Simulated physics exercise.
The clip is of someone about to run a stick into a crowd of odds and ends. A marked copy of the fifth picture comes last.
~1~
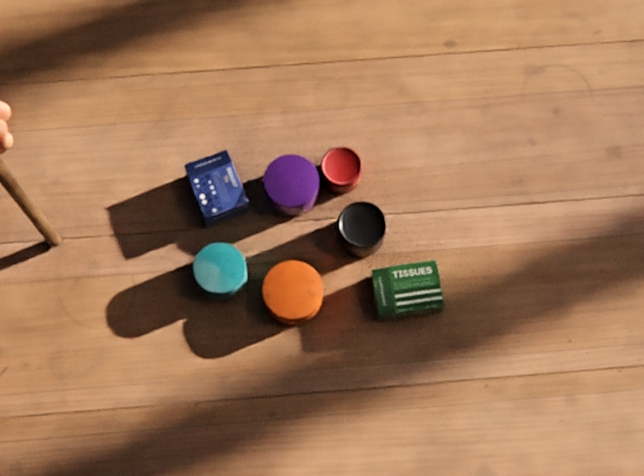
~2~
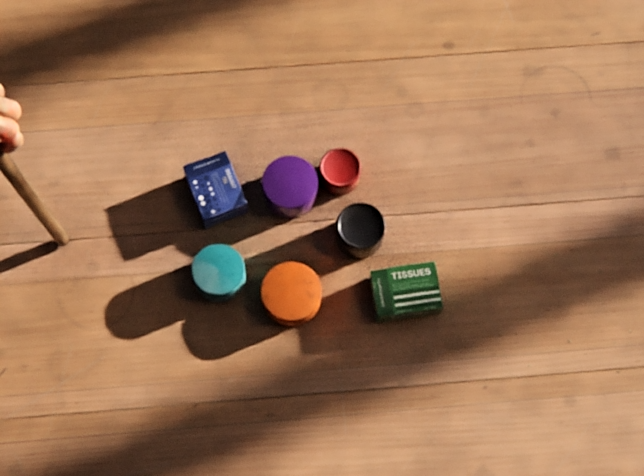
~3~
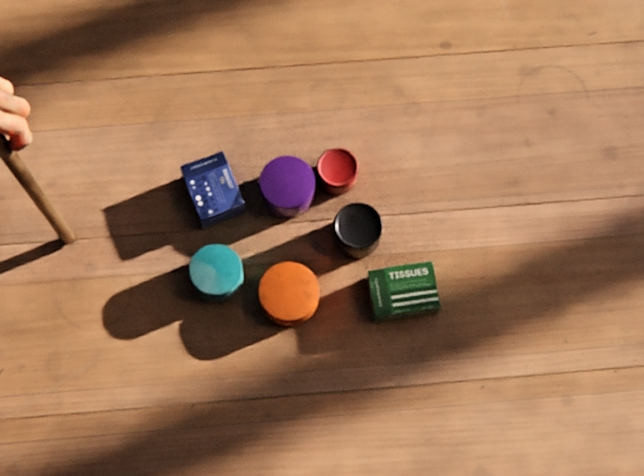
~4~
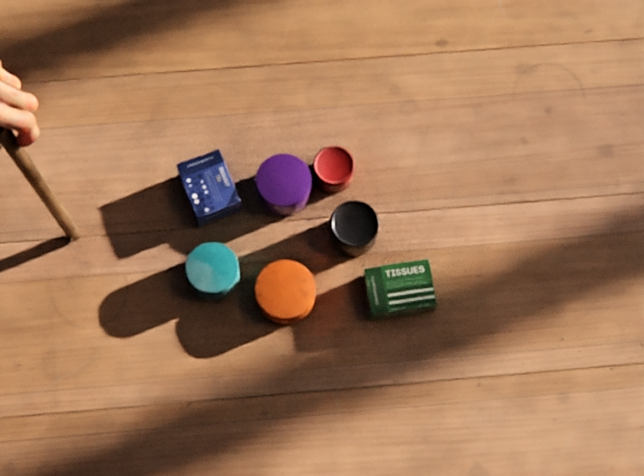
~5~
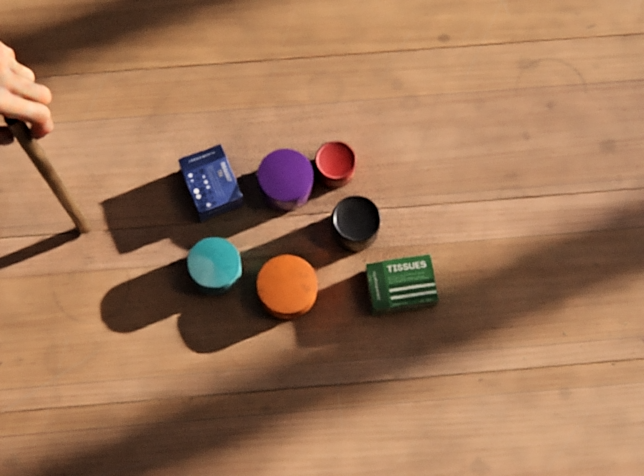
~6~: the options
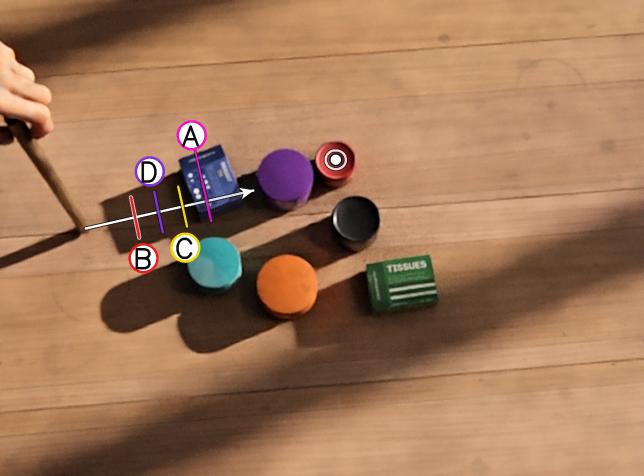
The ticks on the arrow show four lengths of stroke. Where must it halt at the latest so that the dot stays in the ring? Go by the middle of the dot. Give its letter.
Stop at A.
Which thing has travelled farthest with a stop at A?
The blue packet has gone farthest.
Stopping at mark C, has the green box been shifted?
No.
On the marked copy, A at (206, 201); B at (135, 217); C at (183, 206); D at (158, 212); the arrow from (85, 229) to (254, 191); the white dot at (336, 160).
Taking A. A third of the way, foot of the stick (131, 219).
Two thirds of the way, foot of the stick (176, 208).
When it is over, foot of the stick (207, 202); blue packet (229, 176); purple pot (290, 179); the dot is still in its ring.
As for the rest, B keeps the dot in but is short; C keeps the dot in but is short; D keeps the dot in but is short.
